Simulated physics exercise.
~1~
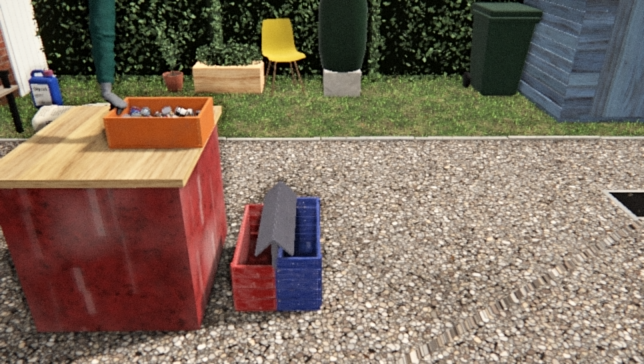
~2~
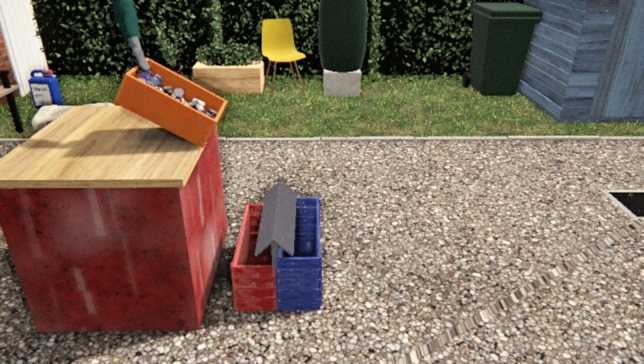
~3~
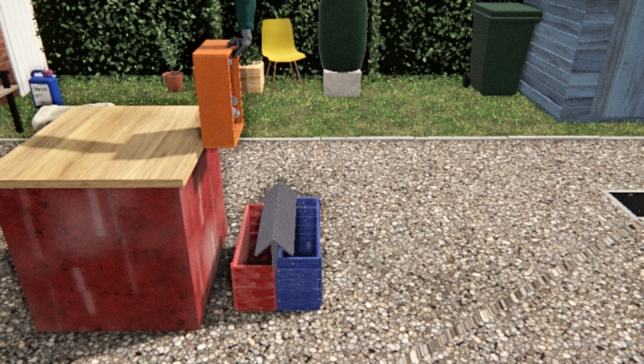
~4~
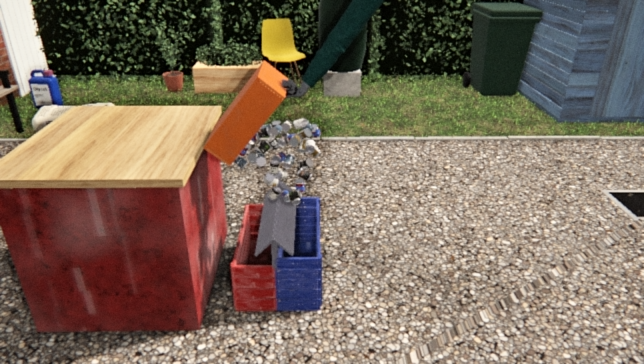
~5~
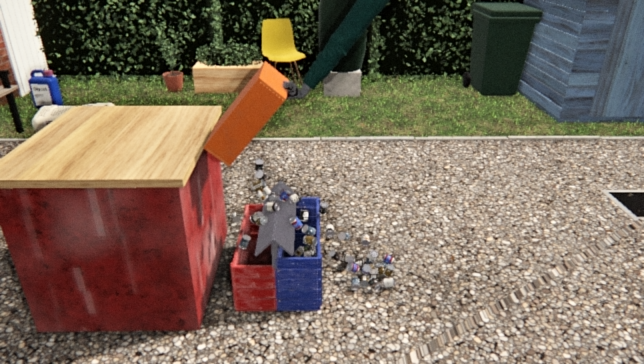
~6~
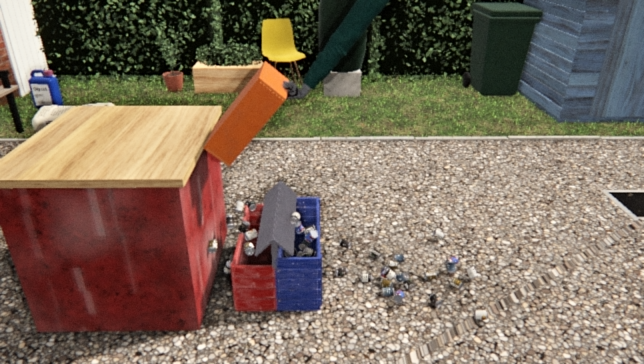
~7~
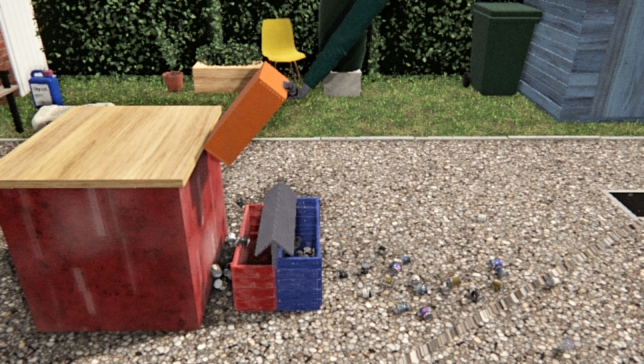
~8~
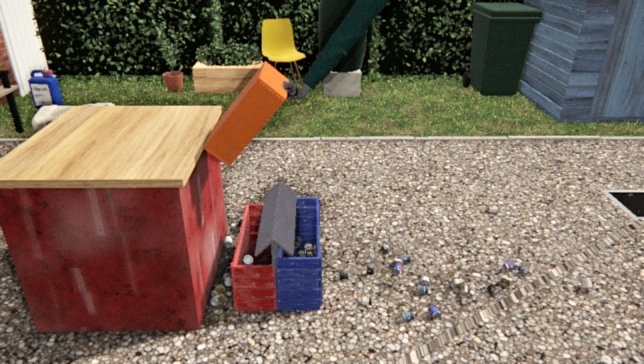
The clip shows a hand tipping an orange box of small tins off a wooden-topped red bench, spilling them over a grey ridge between a red trough and a blue box; some land inside, while others scatter across the gravel, mostly to the right.
